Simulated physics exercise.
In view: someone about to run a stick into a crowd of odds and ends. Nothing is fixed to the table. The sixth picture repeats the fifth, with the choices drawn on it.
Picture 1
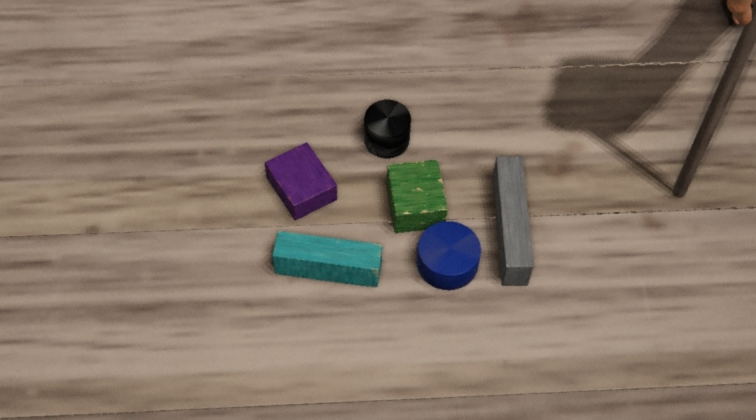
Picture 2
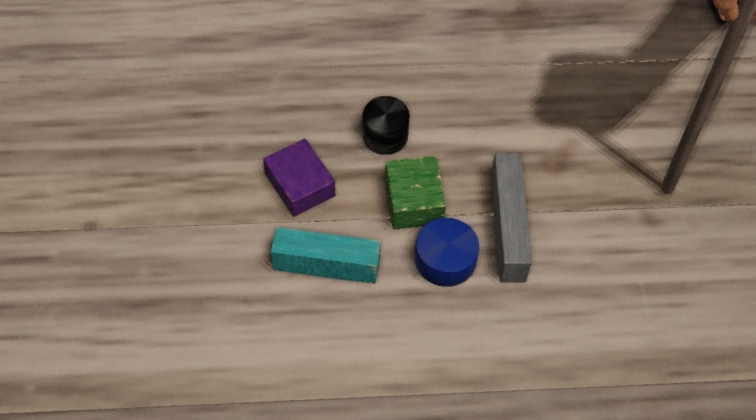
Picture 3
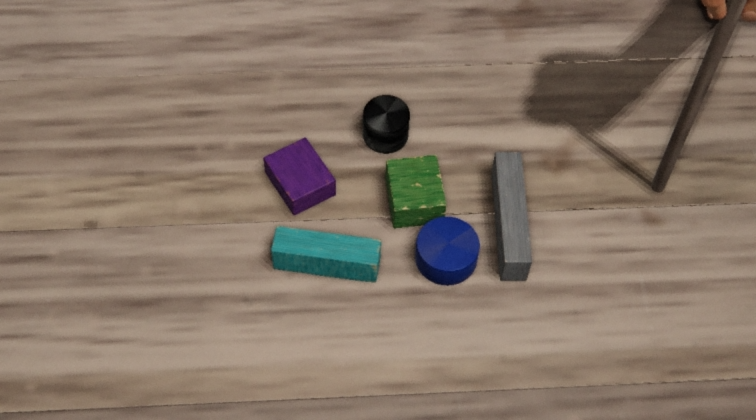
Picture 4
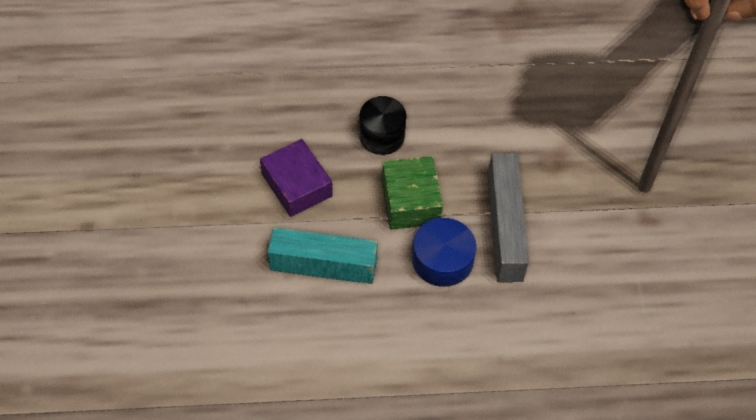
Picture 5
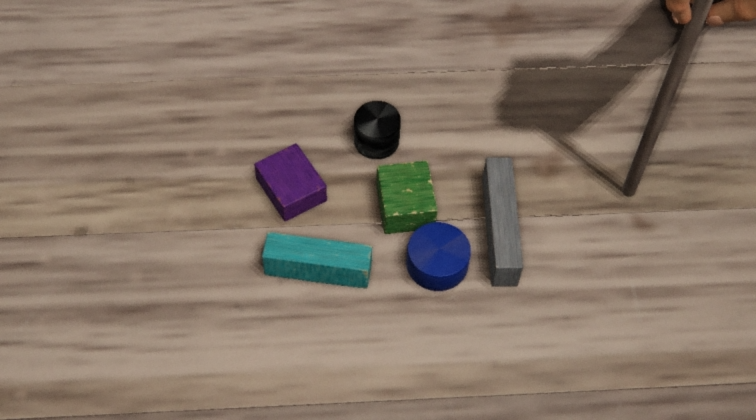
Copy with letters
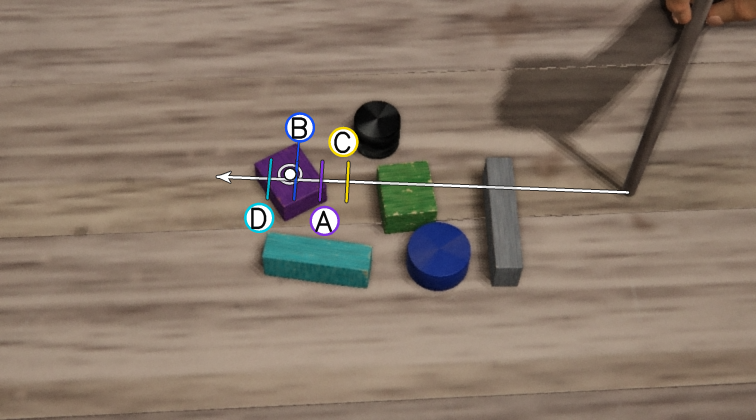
At the start, a purple block, black tin, green block, turquoise bar, blue tin and grey bar sit grouped on a wooden surface, with a hand holding a dark stick at the upper right. The hand and stick then shift slightly left, their shadow moving along, while the objects keep their arrangement.
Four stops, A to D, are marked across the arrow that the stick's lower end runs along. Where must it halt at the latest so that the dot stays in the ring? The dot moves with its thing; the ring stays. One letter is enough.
No farther than A.
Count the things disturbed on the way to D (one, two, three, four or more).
It has moved three.
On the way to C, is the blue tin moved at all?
By then, no.
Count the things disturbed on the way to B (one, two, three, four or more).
It has moved three.
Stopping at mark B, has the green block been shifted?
Yes.
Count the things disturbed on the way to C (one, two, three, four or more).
Two.
On the marked copy, A at (321, 180); B at (295, 180); C at (347, 182); D at (270, 178); the arrow from (628, 192) to (218, 177); the white dot at (291, 174).
Taking A. A third of the way, foot of the stick (518, 190).
Two thirds of the way, foot of the stick (407, 185); grey bar (472, 229); green block (387, 204).
When it is over, foot of the stick (321, 182); green block (366, 209); grey bar (472, 229); the dot is still in its ring.
As for the rest, B shifts the dotted thing to (268, 188); C keeps the dot in but is short; D shifts the dotted thing to (251, 195).
